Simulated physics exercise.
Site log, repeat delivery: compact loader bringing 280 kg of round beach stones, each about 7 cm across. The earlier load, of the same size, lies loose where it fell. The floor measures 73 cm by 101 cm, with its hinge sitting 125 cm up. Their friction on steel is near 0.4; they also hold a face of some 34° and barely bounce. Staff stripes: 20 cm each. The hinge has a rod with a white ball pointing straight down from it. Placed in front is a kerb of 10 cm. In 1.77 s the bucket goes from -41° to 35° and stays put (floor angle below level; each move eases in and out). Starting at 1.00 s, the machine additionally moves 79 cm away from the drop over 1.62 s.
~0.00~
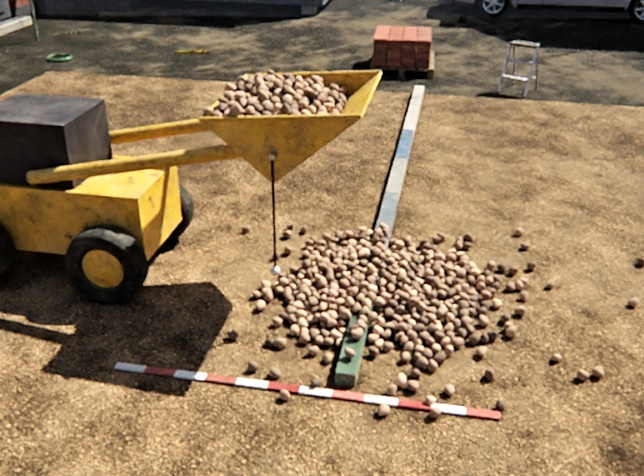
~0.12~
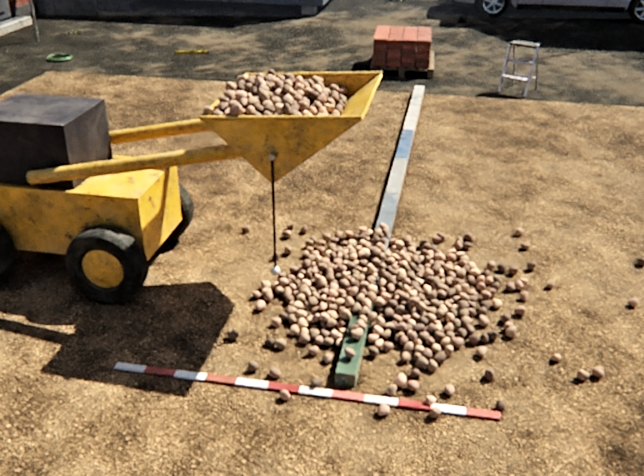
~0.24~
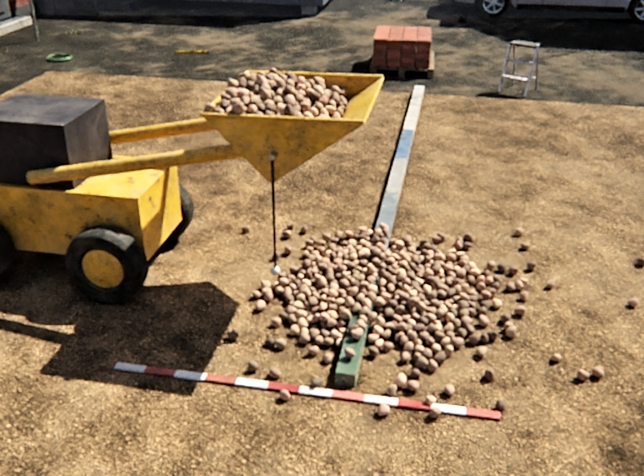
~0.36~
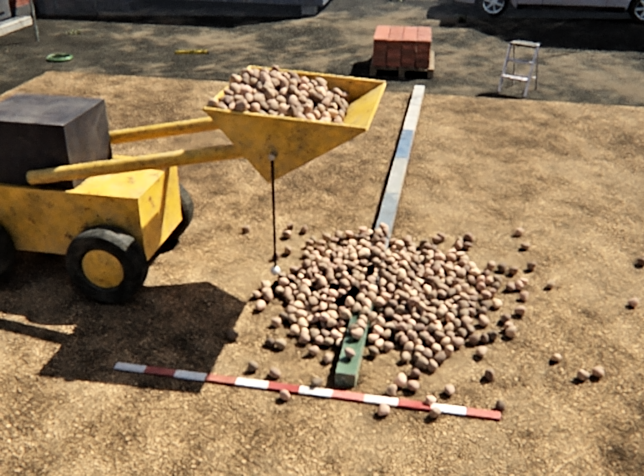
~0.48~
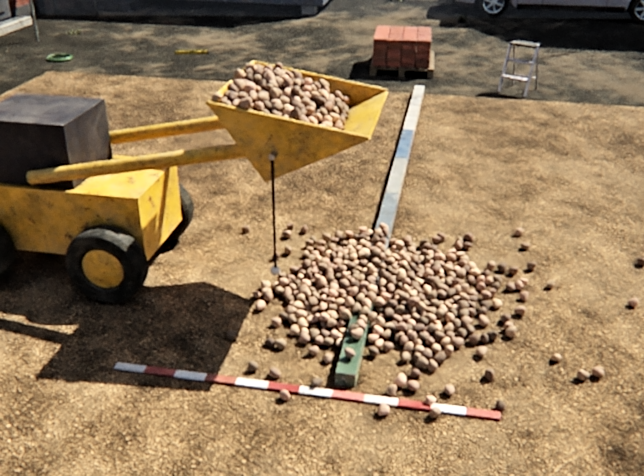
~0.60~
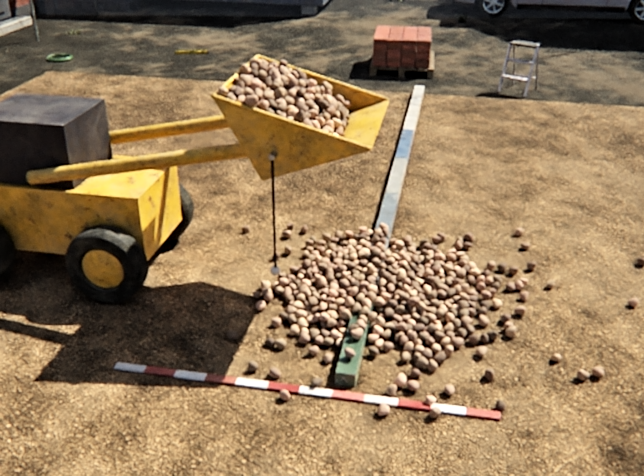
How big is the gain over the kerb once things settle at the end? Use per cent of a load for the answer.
The gain is about 37 per cent of a load.
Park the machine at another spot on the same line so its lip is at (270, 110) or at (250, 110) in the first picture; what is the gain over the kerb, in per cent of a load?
Near 0 in a hundred first, near 0 in a hundred second.
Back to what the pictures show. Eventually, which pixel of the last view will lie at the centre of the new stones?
They come to rest centred about (352, 275).
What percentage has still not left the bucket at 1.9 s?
Around 15 per cent of the load is still inside.
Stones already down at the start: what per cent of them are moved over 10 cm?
Roughly 10 % of them.
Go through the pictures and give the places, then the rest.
The bucket is at -41°, its lip at (361, 116); the top of the load is at (280, 83). The earlier load is highest near (364, 267), 17 cm above ground level, 48 % on this side of the kerb, 52 % over the kerb, in the first frame.
Lip at (362, 118), floor tilted -40°, highest stones at (276, 83); the stones move at 0.1 m/s on average, in the second frame.
Lip at (364, 122), floor tilted -37°, highest stones at (278, 82); the stones move at 0.1 m/s on average, in the third frame.
Lip at (367, 129), floor tilted -33°, highest stones at (260, 80); the stones move at 0.2 m/s on average, in the fourth frame.
Lip at (369, 139), floor tilted -27°, highest stones at (260, 75); the stones move at 0.2 m/s on average, in the fifth frame.
The bucket is at -21°, its lip at (371, 149); the top of the load is at (259, 70); the stones move at 0.2 m/s on average, in the sixth frame.
After 1.3 s the floor is at 23°; in per cent of one load, 89 in the bucket, 58 on this side of the kerb, 53 over the kerb; the foremost stones are at (576, 303).
After 1.9 s the floor is at 35°; in per cent of one load, 14 in the bucket, 104 on this side of the kerb, 82 over the kerb; the foremost stones are at (576, 303).
After 3.1 s the floor is at 35°; in per cent of one load, 0 in the bucket, 111 on this side of the kerb, 89 over the kerb; the foremost stones are at (596, 328).
After 5.5 s the floor is at 35°; in per cent of one load, 0 in the bucket, 111 on this side of the kerb, 89 over the kerb; the foremost stones are at (596, 328). Net gain over the kerb, 37.
